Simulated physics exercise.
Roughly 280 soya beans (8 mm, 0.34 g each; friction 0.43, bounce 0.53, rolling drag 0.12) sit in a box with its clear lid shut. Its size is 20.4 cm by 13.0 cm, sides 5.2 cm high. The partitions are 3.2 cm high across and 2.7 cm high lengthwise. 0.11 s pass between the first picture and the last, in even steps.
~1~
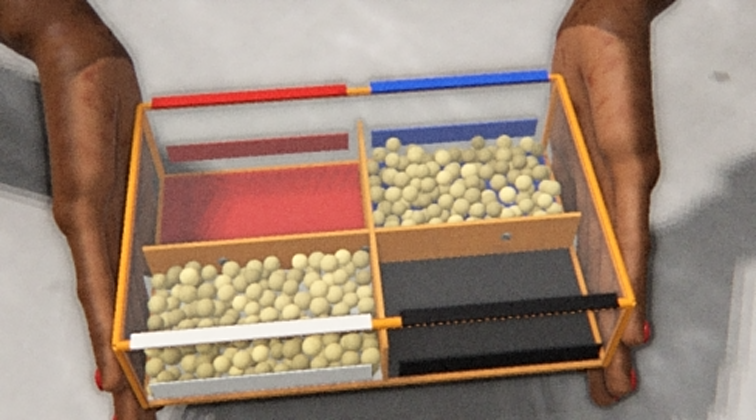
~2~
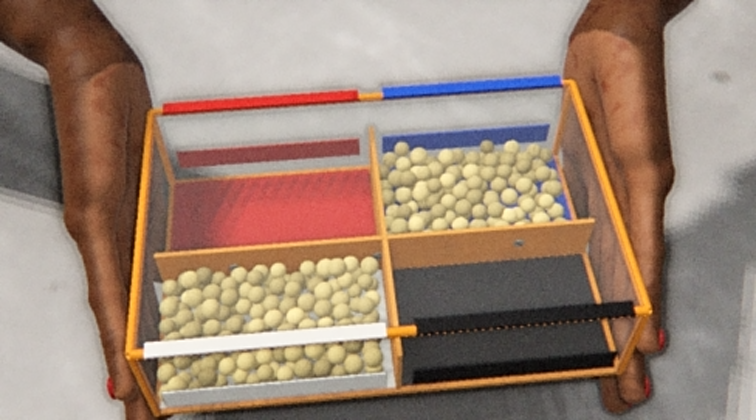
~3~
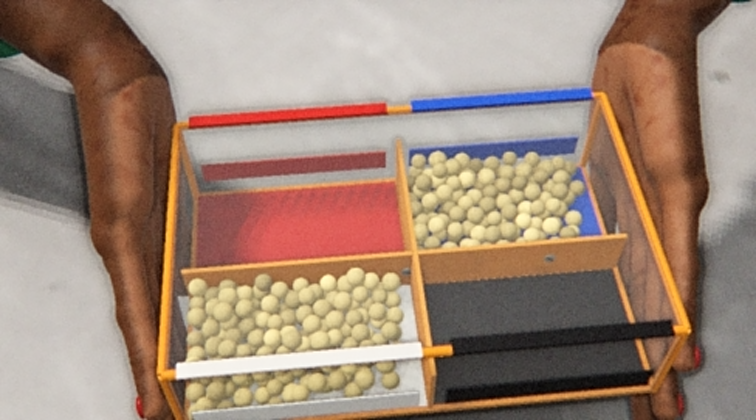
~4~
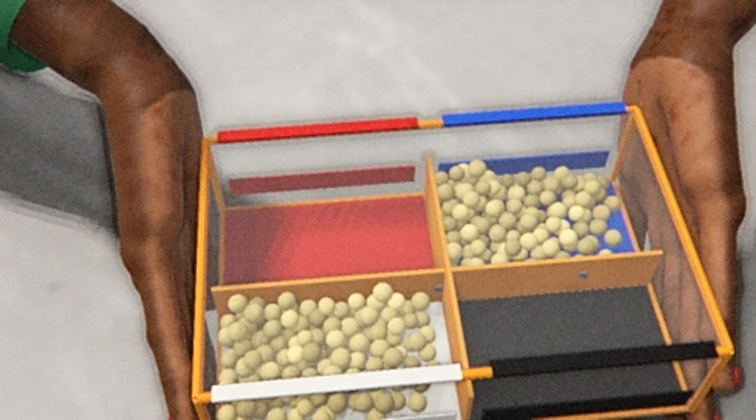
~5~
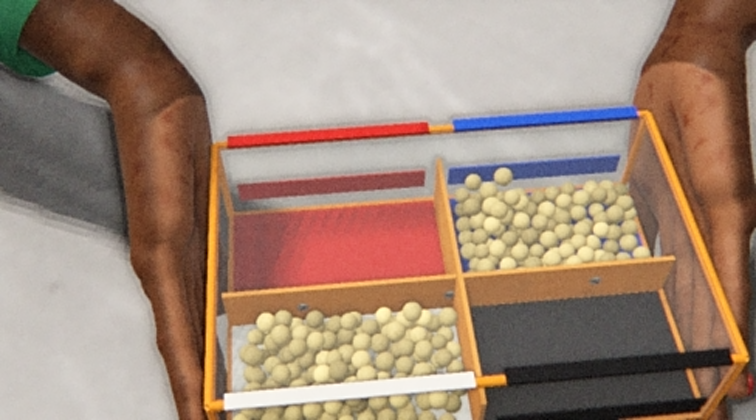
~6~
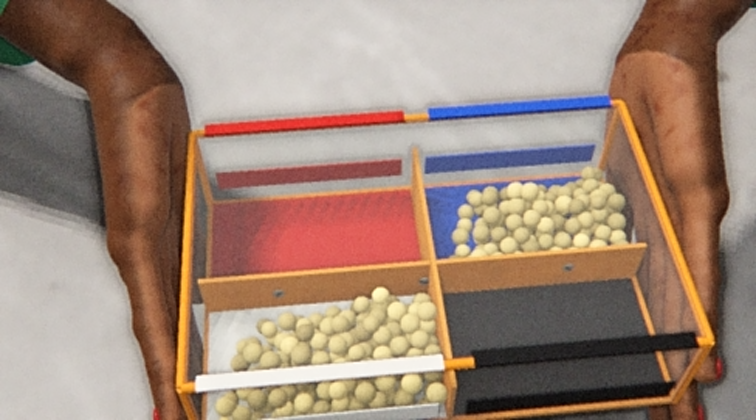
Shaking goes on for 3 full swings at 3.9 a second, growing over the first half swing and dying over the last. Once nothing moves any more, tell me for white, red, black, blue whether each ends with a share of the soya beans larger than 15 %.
Larger than 15 % - white: Yes, larger; red: Yes, larger; black: Yes, larger; blue: Yes, larger.
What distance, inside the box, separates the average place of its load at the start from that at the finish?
About 1.5 centimetres.
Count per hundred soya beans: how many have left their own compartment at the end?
About 50 per cent.
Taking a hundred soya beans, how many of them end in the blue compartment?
25 percent, roughly.
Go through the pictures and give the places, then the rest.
In the first picture, box at (378, 331); tilt 0 degrees; moved 0.0 cm; white 55 %, blue 45 %.
In the second picture, box at (393, 339); tilt 0 degrees; moved 0.7 cm.
In the third picture, box at (428, 359); tilt 0 degrees; moved 2.3 cm.
In the fourth picture, box at (467, 381); tilt 0 degrees; moved 4.1 cm.
In the fifth picture, box at (480, 388); tilt 0 degrees; moved 4.7 cm.
In the sixth picture, box at (449, 371); tilt 0 degrees; moved 3.3 cm; white 55 %, blue 45 %.
Then, 0.24 s after the last picture, tilt 0 degrees; white 40 %, red 15 %, black 5 %, blue 35 %; middle of all pieces near (522, 322).
Then, 0.45 s after the last picture, tilt 0 degrees; white 30 %, red 25 %, black 15 %, blue 30 %; middle of all pieces near (439, 308).
Then, 0.63 s after the last picture, tilt 0 degrees; white 25 %, red 25 %, black 20 %, blue 25 %; middle of all pieces near (277, 208).
Then, 0.81 s after the last picture, tilt 0 degrees; white 25 %, red 25 %, black 20 %, blue 25 %; middle of all pieces near (385, 271).
In the end, white 25 %, red 25 %, black 20 %, blue 25 %.
